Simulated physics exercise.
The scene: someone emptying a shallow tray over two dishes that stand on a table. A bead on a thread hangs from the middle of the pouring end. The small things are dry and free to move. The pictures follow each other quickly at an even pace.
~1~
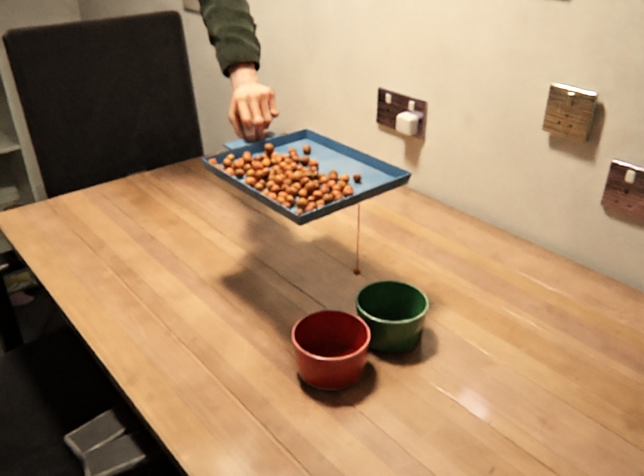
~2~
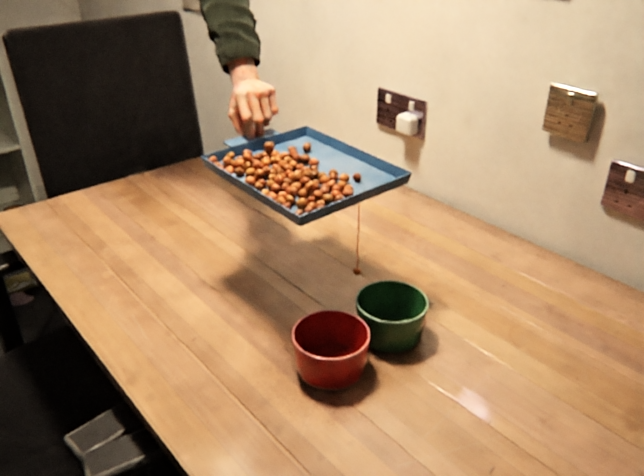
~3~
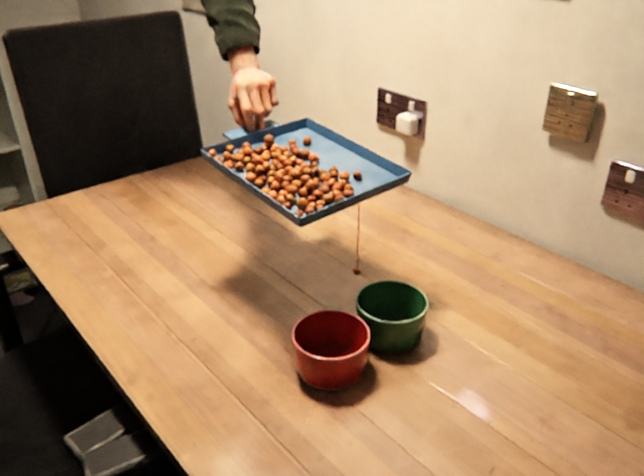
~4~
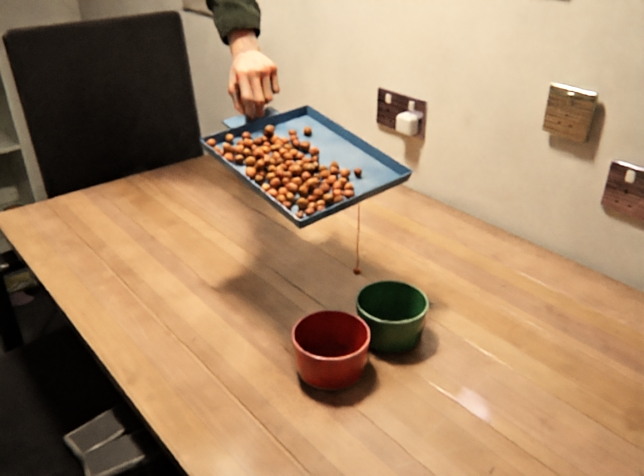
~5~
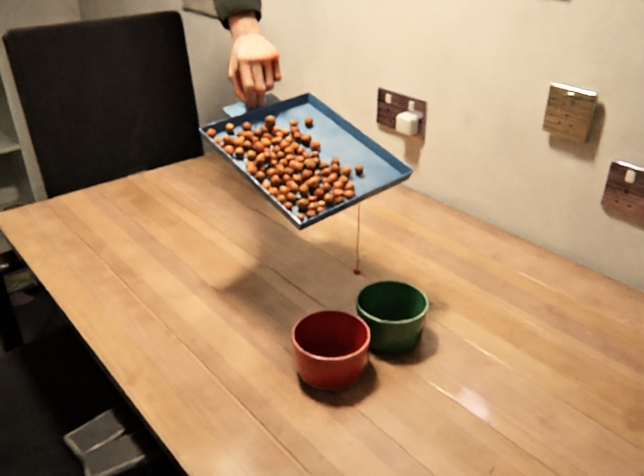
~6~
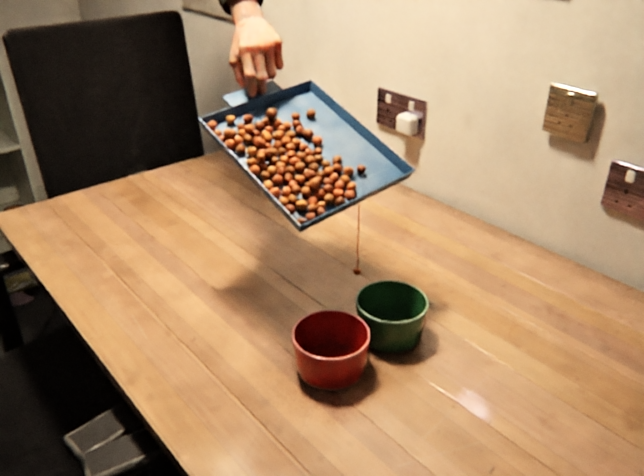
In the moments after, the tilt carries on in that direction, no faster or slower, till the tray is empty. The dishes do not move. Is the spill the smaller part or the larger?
Together they catch the larger part.
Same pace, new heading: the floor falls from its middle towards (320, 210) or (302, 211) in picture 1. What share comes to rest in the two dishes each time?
First some 40, then 10 per cent.
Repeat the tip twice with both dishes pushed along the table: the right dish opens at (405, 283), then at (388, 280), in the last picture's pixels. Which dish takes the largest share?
The first try: The left one. The second: The left dish.
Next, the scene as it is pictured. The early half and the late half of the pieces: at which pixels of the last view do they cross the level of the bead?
Early half (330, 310), late half (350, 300).
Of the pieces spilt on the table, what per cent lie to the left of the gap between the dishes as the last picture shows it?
About 80 per cent.
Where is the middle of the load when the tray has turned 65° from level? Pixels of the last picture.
Around (314, 176).
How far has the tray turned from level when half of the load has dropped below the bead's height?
Around 100° of tilt.
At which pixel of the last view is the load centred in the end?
Close to (345, 351).
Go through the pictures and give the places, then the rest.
The first picture shows corners of the pouring end (300, 214) and (408, 173), level; middle of the load (282, 179), hazelnuts; left dish (356, 367); right dish (417, 331); bead on its thread (357, 271).
The second picture shows corners of the pouring end (300, 214) and (408, 172), level; middle of the load (282, 177).
The third picture shows corners of the pouring end (300, 216) and (409, 172), tipped barely, lowest at the left corner; middle of the load (282, 174).
The fourth picture shows corners of the pouring end (301, 218) and (409, 171), tipped a little, lowest at the left corner; middle of the load (282, 169).
The fifth picture shows corners of the pouring end (301, 221) and (410, 170), tipped clearly, lowest at the left corner; middle of the load (283, 164).
The sixth picture shows corners of the pouring end (301, 223) and (411, 169), tipped clearly, lowest at the left corner; middle of the load (285, 161), roughly a quarter on the move; left dish (356, 367); right dish (417, 331).
Just after the last frame, tray tipped steeply; almost all on the tray; just a few in the left dish; about a tenth in the air.
A moment on, tray tipped past a quarter turn; roughly a quarter on the tray; roughly a third in the left dish; about a tenth in the right dish; about a tenth outside both; roughly a quarter in the air.
Further on, tray tipped past a quarter turn; roughly half in the left dish; roughly a third in the right dish; roughly a quarter outside both.
When it is over, tray tipped past a quarter turn; roughly half in the left dish; roughly a third in the right dish; roughly a quarter outside both.
